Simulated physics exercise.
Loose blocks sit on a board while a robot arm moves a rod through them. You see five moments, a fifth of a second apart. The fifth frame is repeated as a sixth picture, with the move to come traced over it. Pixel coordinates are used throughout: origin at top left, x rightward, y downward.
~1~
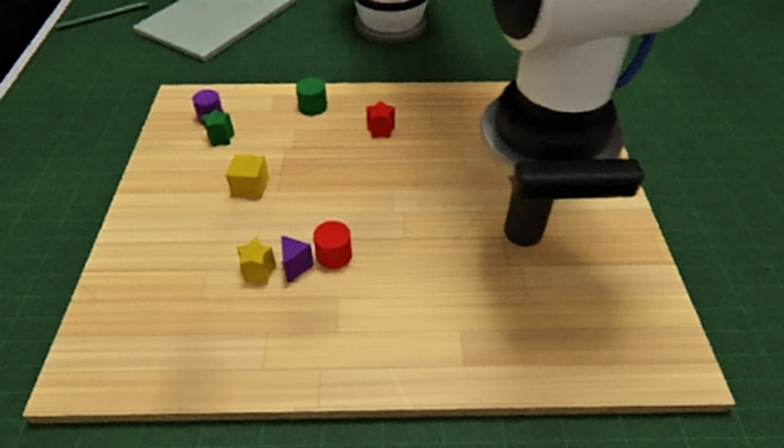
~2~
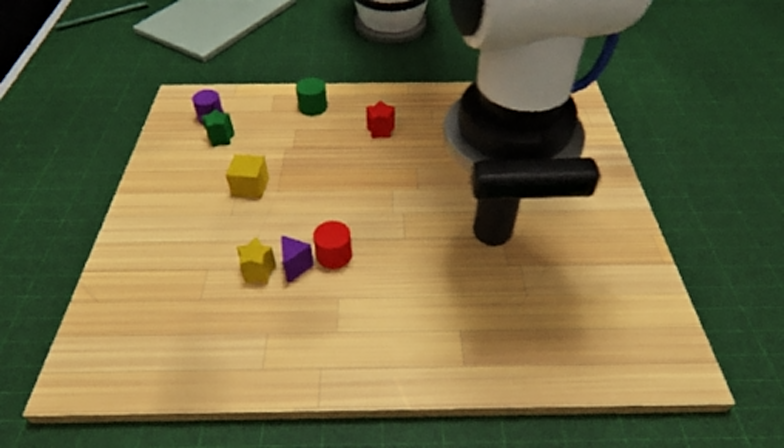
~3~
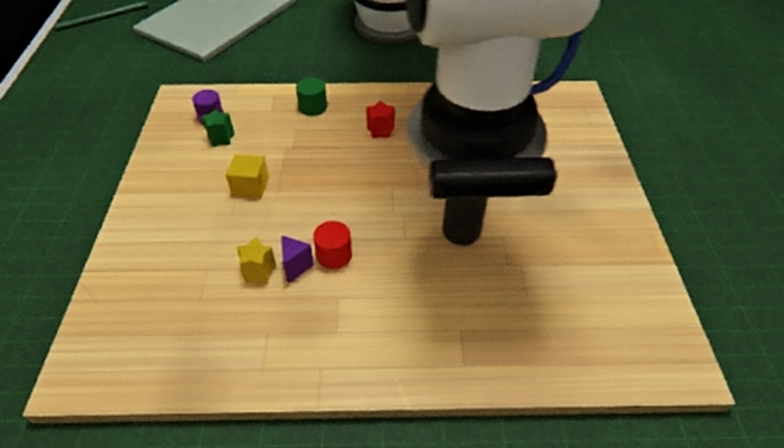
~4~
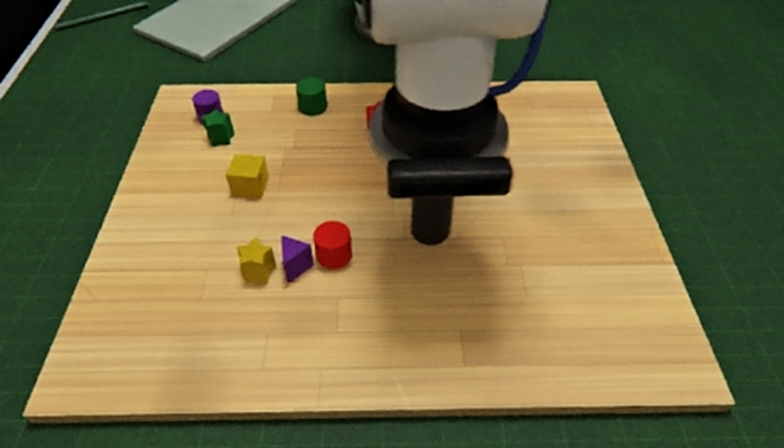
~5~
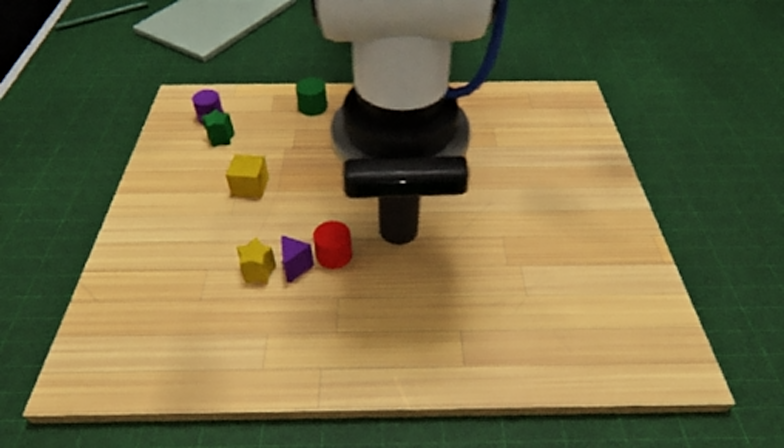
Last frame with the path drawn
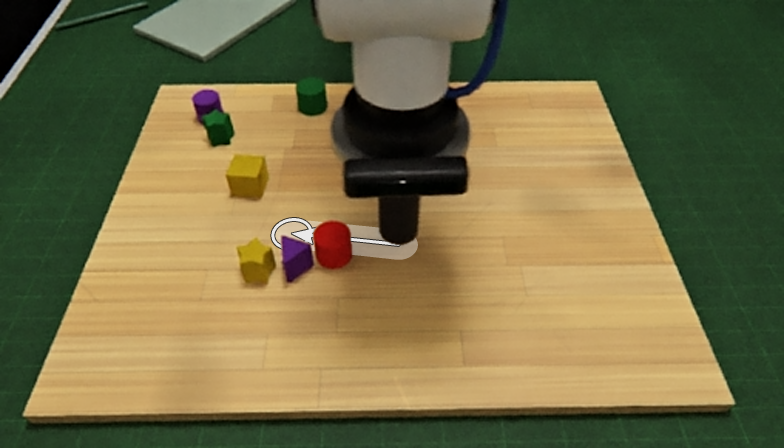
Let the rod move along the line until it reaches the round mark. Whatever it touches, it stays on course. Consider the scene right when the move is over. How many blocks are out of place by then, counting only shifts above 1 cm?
Looking at the path, I think two of the blocks end up more than 1 cm away.
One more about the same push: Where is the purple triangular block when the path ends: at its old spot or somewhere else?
It is no longer where it was.
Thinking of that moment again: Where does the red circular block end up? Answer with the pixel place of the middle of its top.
By then it is at (292, 243).
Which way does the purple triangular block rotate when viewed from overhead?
The sense of turning is clockwise.
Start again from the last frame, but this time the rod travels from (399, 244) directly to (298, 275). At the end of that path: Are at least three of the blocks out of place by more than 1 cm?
I believe so.
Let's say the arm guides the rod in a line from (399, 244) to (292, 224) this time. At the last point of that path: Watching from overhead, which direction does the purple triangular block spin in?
The purple triangular block rotates clockwise.
The line goes from (399, 244) directly to (292, 234).
The first path, step by step. One third of the way, rod (361, 227); red circular block (326, 235).
Two thirds of the way, rod (325, 224); purple triangular block (276, 259), turned 40° clockwise; red circular block (302, 242).
At the end, rod (289, 220); yellow star block unmoved; purple triangular block (271, 265), turned 30° clockwise; red circular block (292, 243).
